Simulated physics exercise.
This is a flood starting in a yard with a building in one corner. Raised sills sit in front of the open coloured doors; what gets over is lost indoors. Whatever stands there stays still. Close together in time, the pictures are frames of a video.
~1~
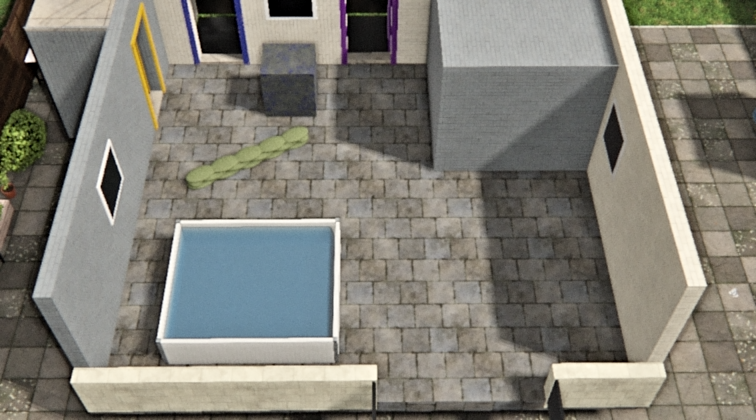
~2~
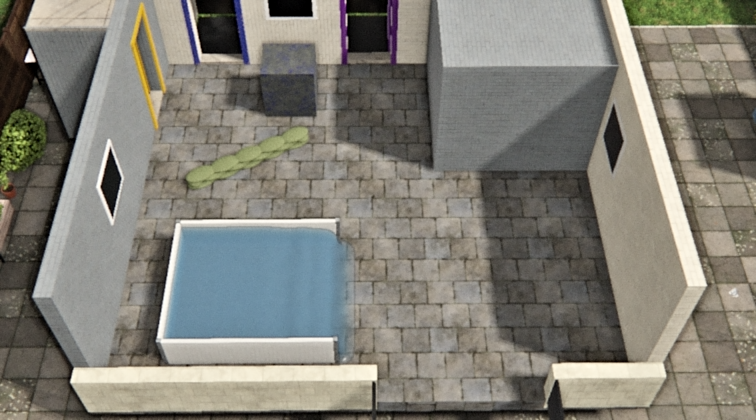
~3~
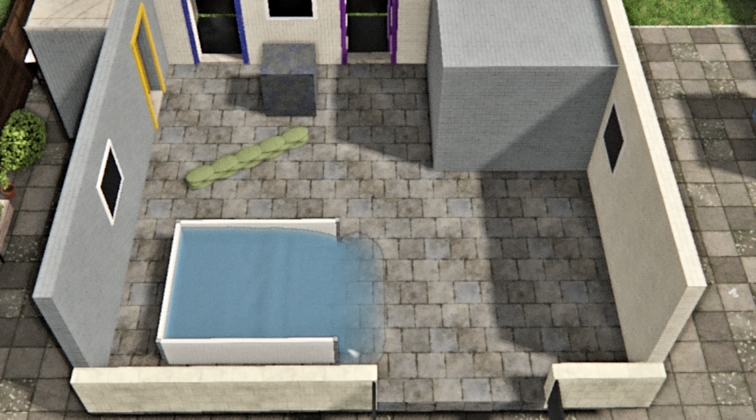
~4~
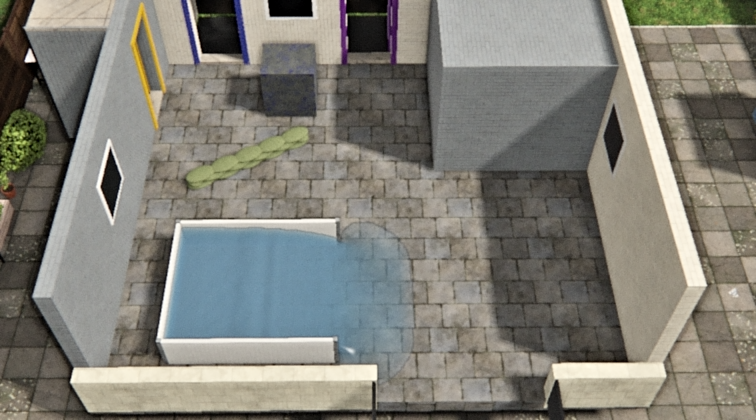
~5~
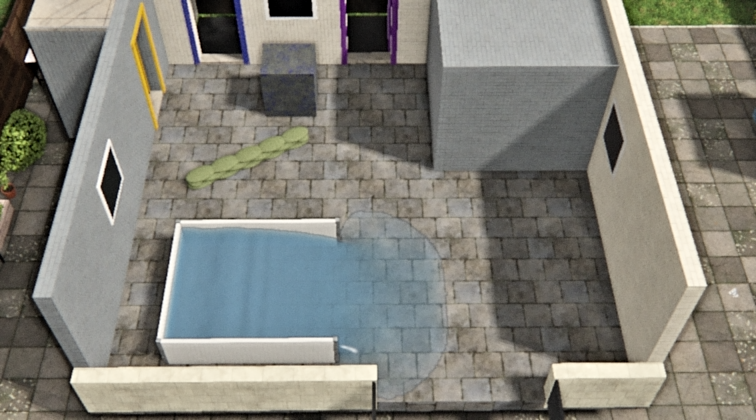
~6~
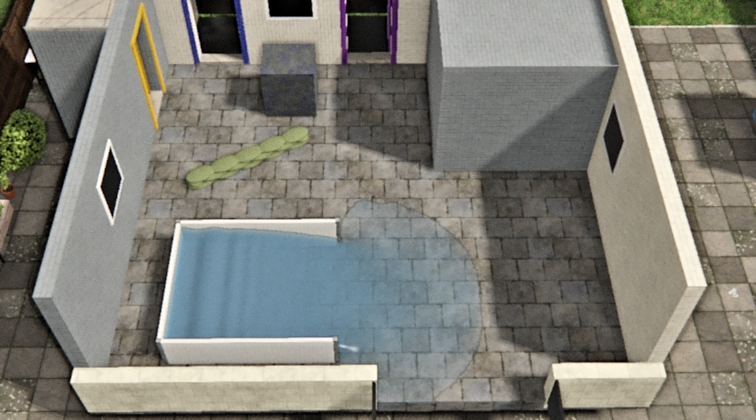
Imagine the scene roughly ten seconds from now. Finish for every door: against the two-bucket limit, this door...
The blue door remains within it; the purple door remains within it; the yellow door remains within it.
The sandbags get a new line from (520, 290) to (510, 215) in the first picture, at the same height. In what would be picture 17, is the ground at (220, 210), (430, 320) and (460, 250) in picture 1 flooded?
Spared, submerged, submerged.
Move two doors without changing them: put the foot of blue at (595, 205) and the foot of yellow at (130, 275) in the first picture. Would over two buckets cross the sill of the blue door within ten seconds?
Afterwards, the blue one gets past the mark.
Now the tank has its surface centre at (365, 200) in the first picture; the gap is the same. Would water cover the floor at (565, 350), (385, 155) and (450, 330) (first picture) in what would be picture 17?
Soaked, bone-dry, bone-dry.
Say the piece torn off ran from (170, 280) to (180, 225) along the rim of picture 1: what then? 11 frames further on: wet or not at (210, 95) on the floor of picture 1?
At the point asked about: Soaked.
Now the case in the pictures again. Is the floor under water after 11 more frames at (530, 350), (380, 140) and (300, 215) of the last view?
First spot inundated, second not wet, third not wet.
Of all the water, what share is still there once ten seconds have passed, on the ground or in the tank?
68 %.
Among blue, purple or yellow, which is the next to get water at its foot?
Answer: The one in purple.
A moment on, water covers 35 % of the floor; the blue door not reached, the purple door not reached, the yellow door not reached.
Next, water covers 40 % of the floor; the blue door not reached, the purple door not reached, the yellow door not reached.
Then, water covers 45 % of the floor; the blue door not reached, the purple door not reached, the yellow door not reached.
Later, water covers 50 % of the floor; the blue door not reached, the purple door not reached, the yellow door not reached.
In the end, water covers 75 % of the floor; the blue door not reached, the purple door wet at the sill, nothing in, the yellow door not reached.
